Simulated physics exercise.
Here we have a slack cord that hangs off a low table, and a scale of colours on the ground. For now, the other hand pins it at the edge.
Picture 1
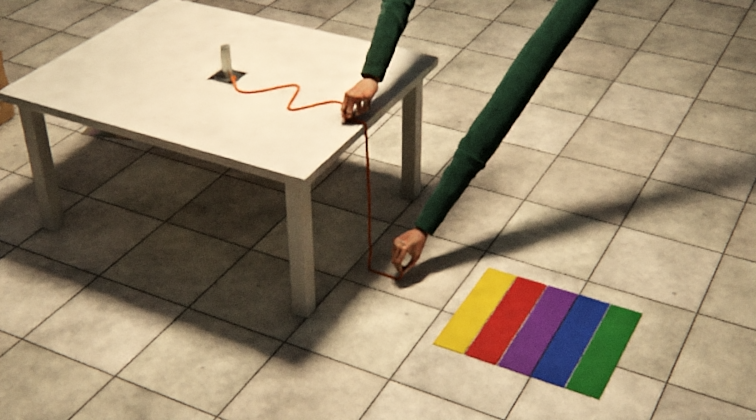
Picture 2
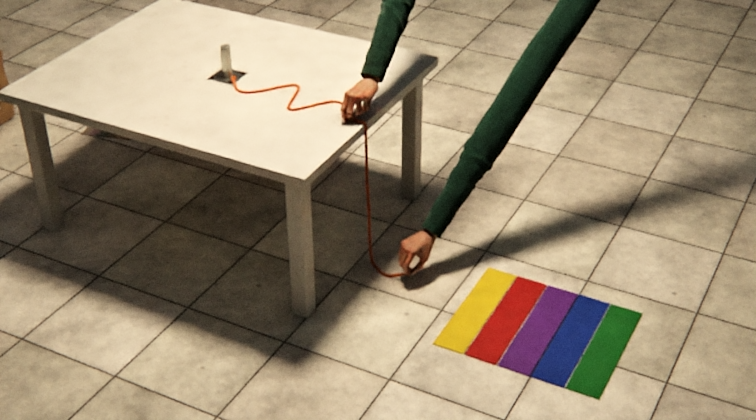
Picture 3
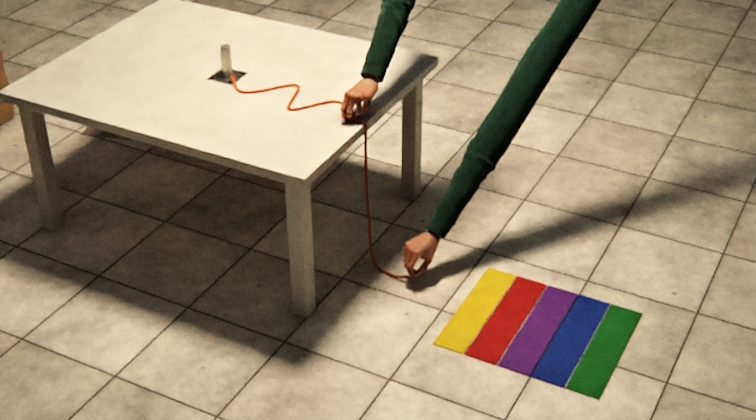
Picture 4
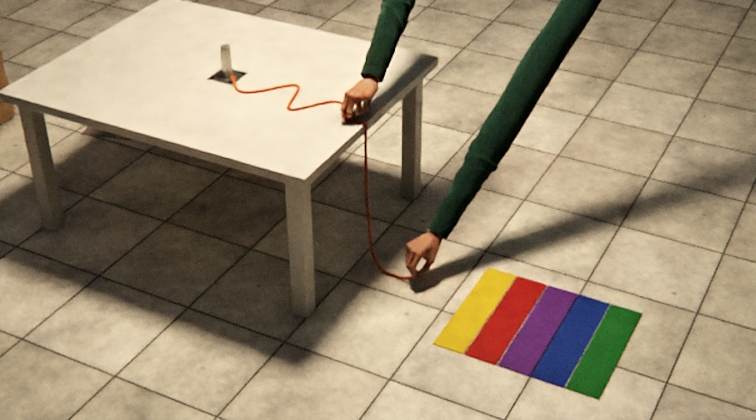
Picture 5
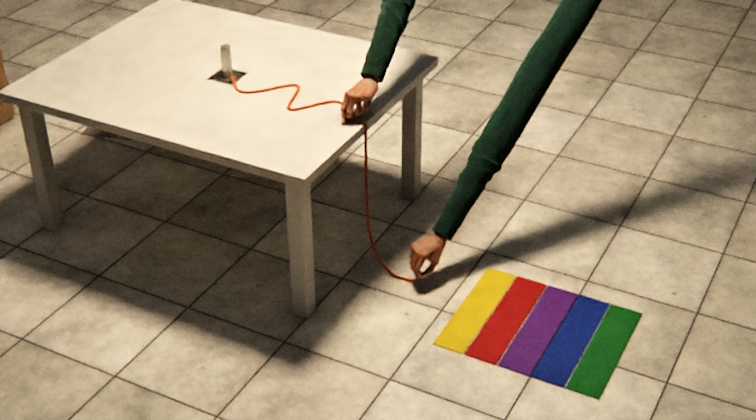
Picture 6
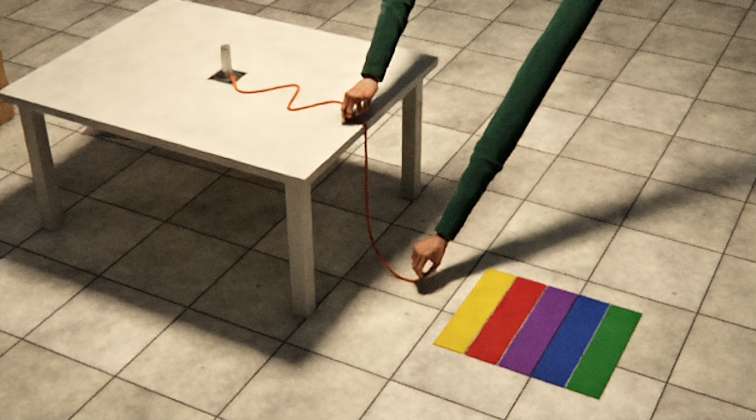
A hand in a green sleeve held the low end of an orange cord and moved it slightly right, toward the coloured stripes on the floor, while another hand pinned the cord at the table's edge.
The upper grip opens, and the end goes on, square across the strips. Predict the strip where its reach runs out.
Its reach runs out at the green strip.
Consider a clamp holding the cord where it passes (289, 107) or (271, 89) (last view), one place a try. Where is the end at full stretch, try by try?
About (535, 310) and (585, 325).
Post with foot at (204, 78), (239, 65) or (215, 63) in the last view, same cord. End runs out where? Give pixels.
In order, it comes out close to (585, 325), (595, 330) and (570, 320).
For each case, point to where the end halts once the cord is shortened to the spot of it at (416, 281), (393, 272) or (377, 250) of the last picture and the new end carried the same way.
So, going through them: (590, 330) first, (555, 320) next, (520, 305) last.
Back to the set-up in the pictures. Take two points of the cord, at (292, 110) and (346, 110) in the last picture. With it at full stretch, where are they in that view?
The first lands at (357, 112), while the second lands at (411, 155).
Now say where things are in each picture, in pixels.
End (403, 270); yellow (458, 334); red (490, 344); purple (522, 355); blue (556, 366); green (590, 377), in the first picture.
End (411, 273); cord through (240, 91) (298, 91) (324, 103) (365, 128) (368, 192) (371, 251), in the second picture.
End (415, 274), in the third picture.
End (417, 275); cord through (240, 91) (298, 91) (324, 103) (365, 128) (366, 191) (372, 252), in the fourth picture.
End (421, 276), in the fifth picture.
End (424, 277); cord through (240, 91) (298, 91) (324, 103) (365, 128) (366, 191) (378, 253), in the sixth picture.
A little later, end near (538, 312); over purple.
Next, end near (582, 326); over blue.
When it is tight, end near (608, 334); over green. It gets as far as the green strip.
